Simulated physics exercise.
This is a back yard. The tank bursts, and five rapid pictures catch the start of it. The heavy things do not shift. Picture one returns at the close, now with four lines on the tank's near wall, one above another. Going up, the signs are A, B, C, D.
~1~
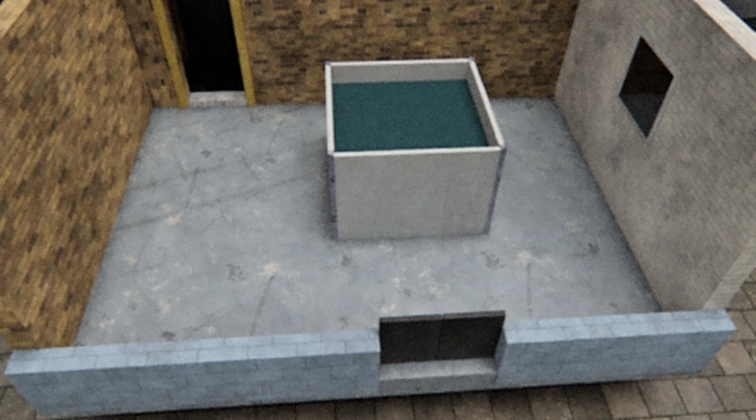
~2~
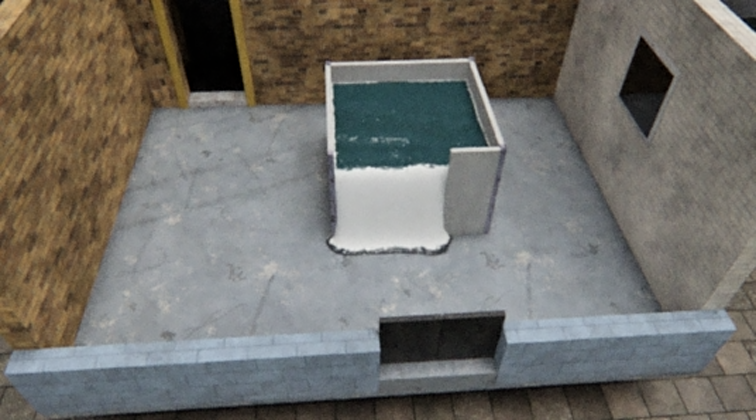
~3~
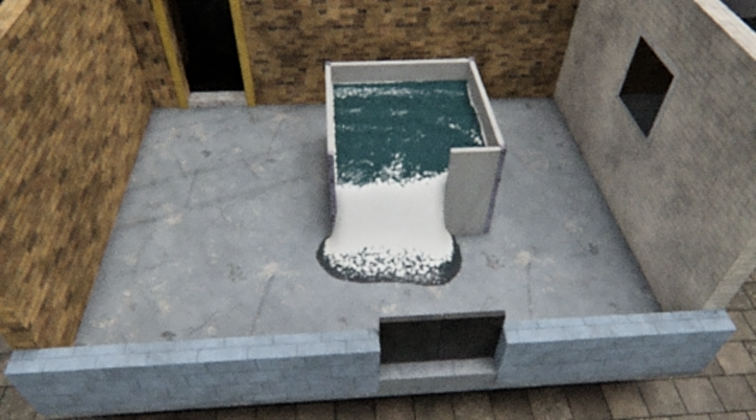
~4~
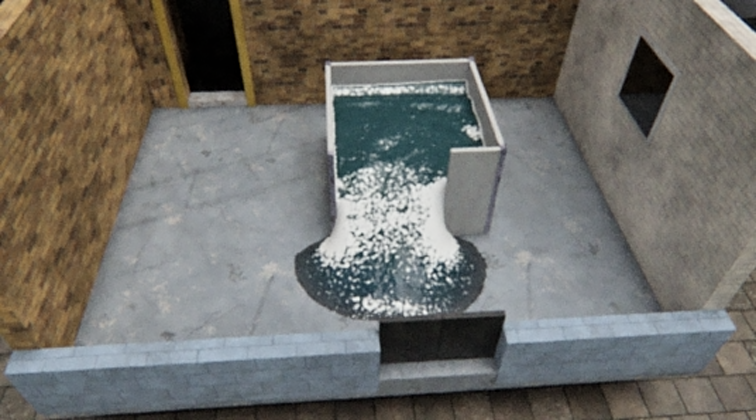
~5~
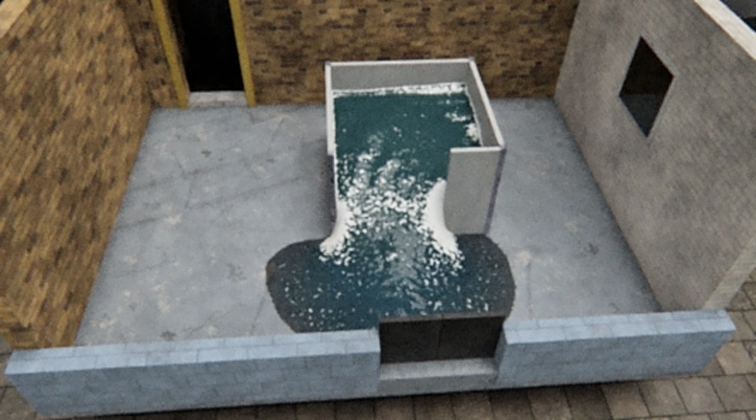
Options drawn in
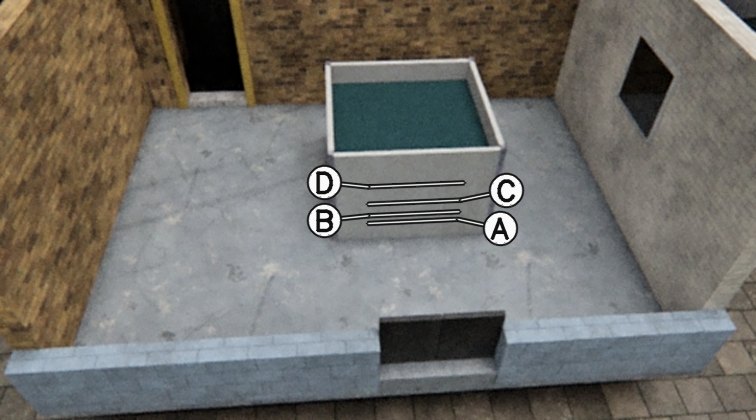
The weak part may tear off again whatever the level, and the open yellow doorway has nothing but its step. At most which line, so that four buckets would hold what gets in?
Choose C.
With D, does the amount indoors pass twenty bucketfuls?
No, less.
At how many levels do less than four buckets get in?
Three.
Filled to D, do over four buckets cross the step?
Yes, it does.
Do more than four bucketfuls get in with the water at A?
No, not at all.
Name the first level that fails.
It is D.
On the marked copy, A at (413, 221); B at (413, 213); C at (414, 202); D at (416, 184); from the bottom up A, B, C, D.
For level A, nothing gets over.
For level B, nothing gets over.
For level C, a bucket or two gets in.
For level D, about 11 bucketfuls get in.
